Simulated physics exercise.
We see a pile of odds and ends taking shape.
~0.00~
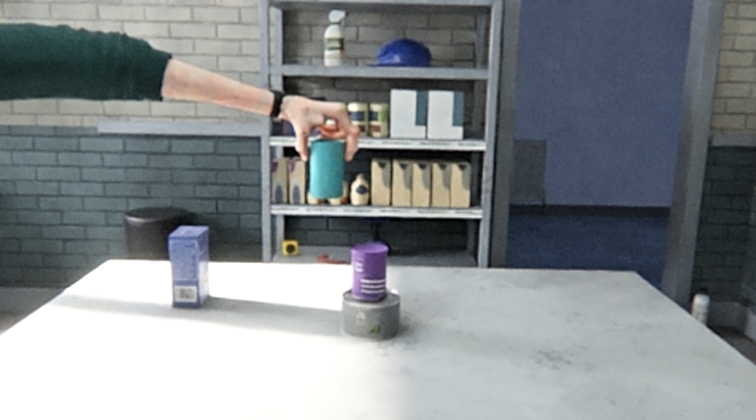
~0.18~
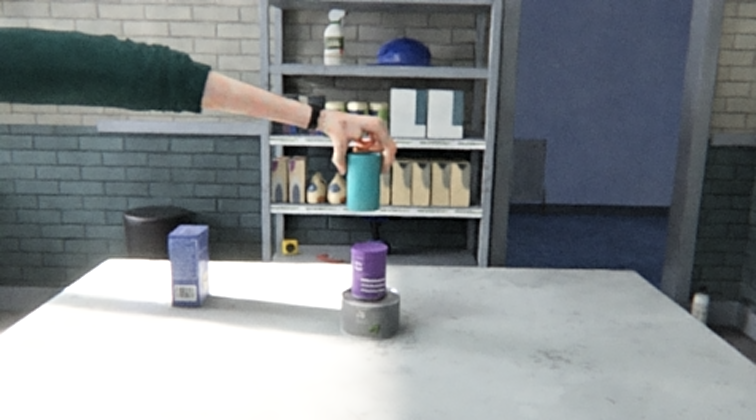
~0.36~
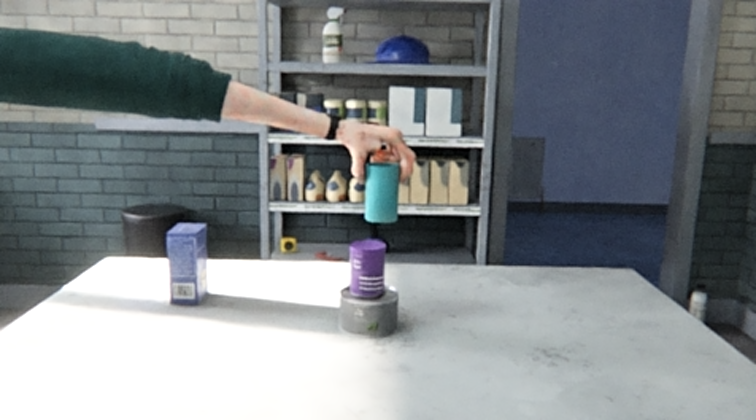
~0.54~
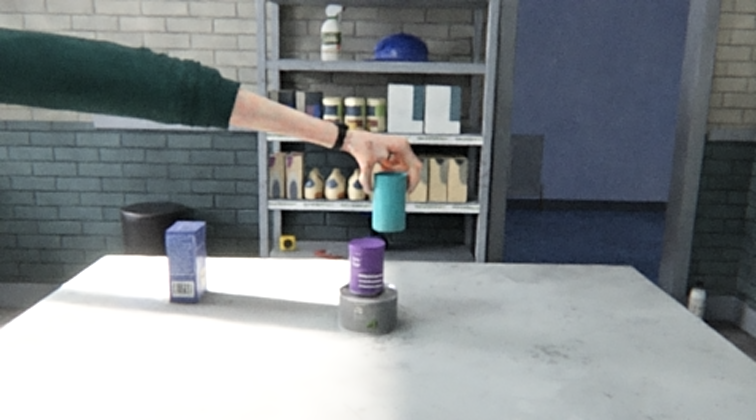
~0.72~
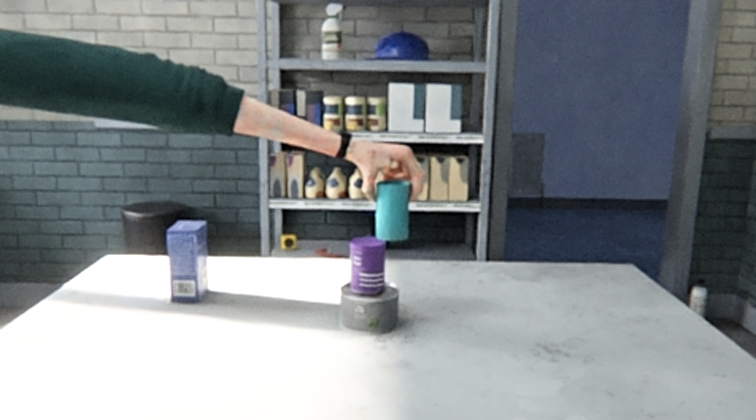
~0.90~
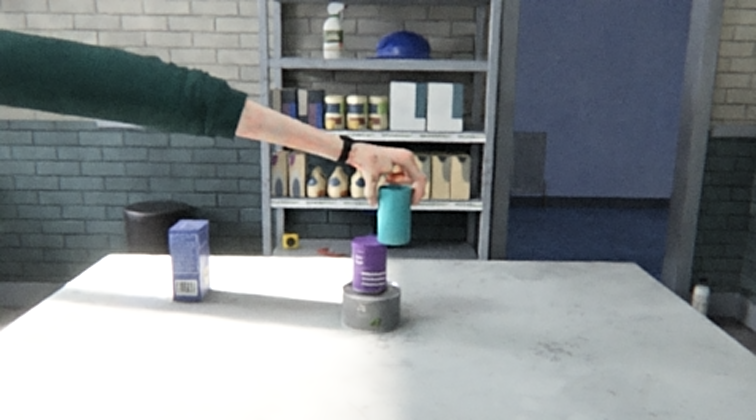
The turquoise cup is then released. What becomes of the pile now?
I expect the stack will not stand.
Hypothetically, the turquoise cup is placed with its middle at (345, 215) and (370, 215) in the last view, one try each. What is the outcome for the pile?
Result 1: Pile falls; result 2: Pile stable.
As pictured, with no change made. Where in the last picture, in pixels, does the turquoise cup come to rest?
In the final view it sits at roughly (472, 299).
After 1.30 s, turquoise cup now fallen.
After 1.50 s, things are still on the move.
At rest (2.0 s), fallen, turquoise cup; the other 3 in place. Seen from the same camera at the end, turquoise cup near (472, 299). The pile comes apart.
